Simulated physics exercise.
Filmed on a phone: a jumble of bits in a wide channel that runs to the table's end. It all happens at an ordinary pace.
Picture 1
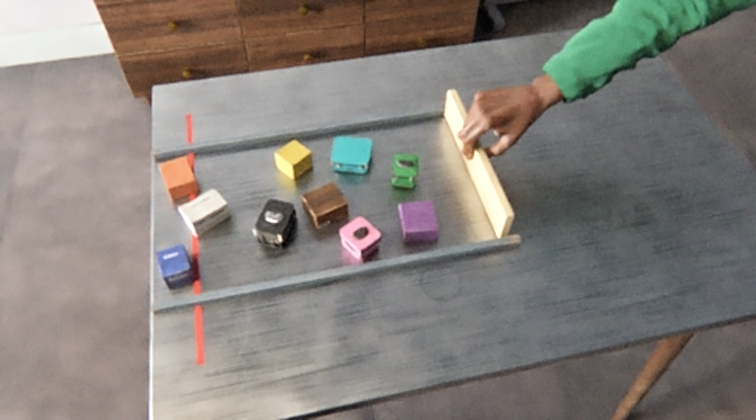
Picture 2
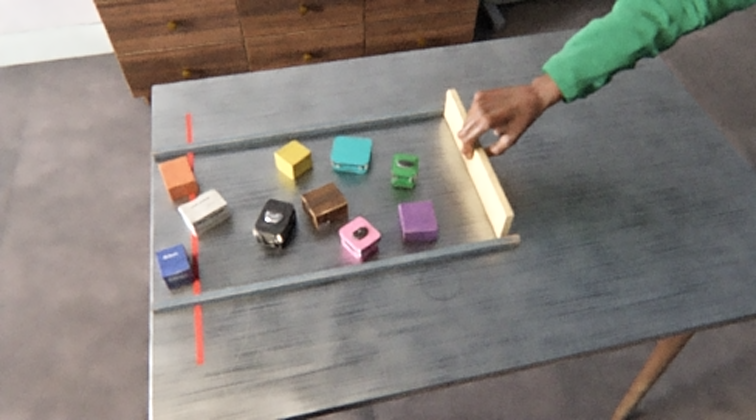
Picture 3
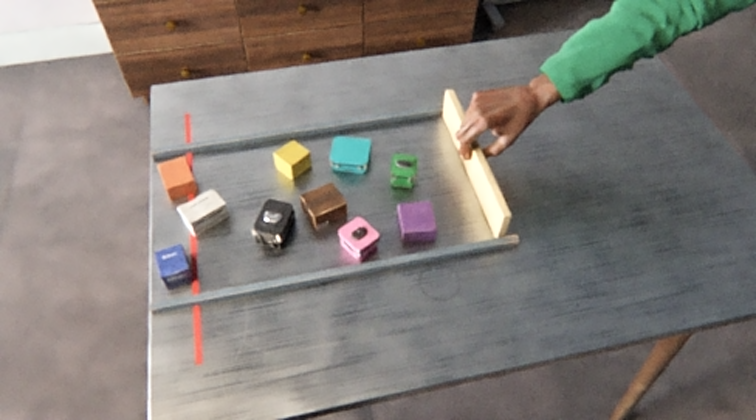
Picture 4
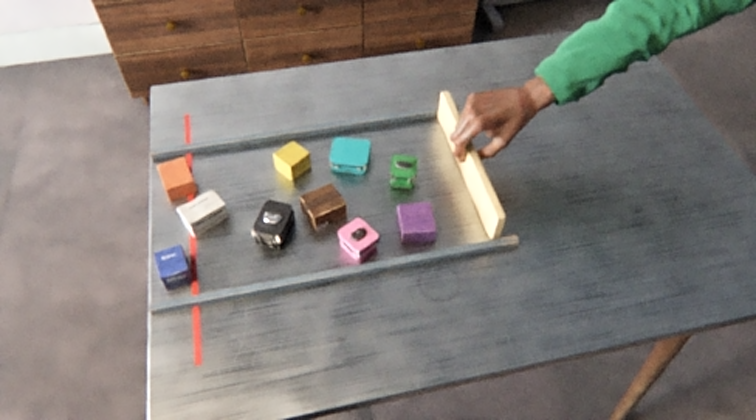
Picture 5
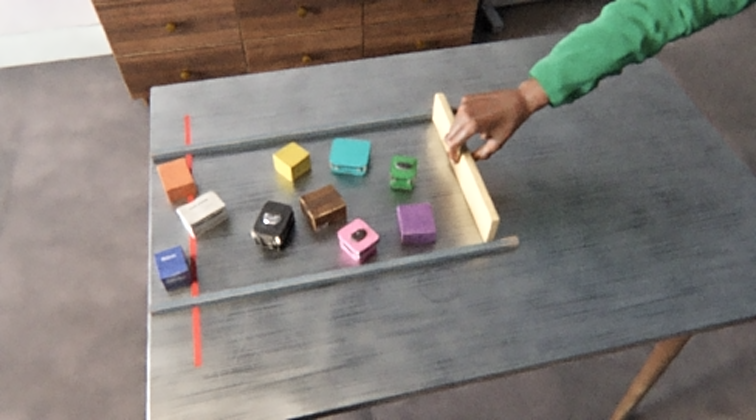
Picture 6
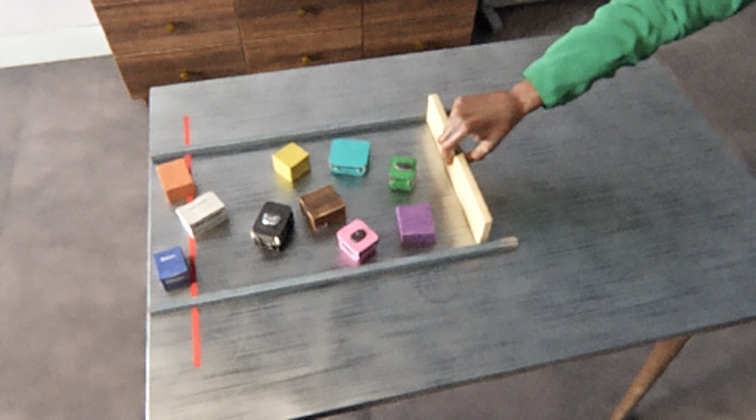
A hand in a green sleeve slid a wooden board a short way left along a channel on a dark table, while the colourful blocks and small cases between the rails stayed where they were.
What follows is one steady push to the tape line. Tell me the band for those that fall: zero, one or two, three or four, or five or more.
The number that fall off is five or more.
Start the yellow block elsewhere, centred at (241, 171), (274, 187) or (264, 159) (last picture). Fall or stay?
Place by place, it is lost; goes over; stays on.
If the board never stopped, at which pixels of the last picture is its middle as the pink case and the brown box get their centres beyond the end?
For the pink case at (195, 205), for the brown box at (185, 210).
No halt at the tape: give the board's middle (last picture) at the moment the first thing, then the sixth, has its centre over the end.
First at (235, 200), next at (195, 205).
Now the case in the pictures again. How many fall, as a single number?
In all, 6 of them.
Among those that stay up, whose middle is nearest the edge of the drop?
The brown box ends nearest.
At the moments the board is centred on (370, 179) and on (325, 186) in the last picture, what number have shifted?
The counts are 4 and 7.
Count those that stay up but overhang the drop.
1 of them.
Soon after, none off yet; blue box at rest near (173, 269); orange block at rest near (177, 180); white box at rest near (203, 214).
At rest, the number that fall off is five or more; fallen, pink case, yellow block, black case, white box, orange block and blue box.
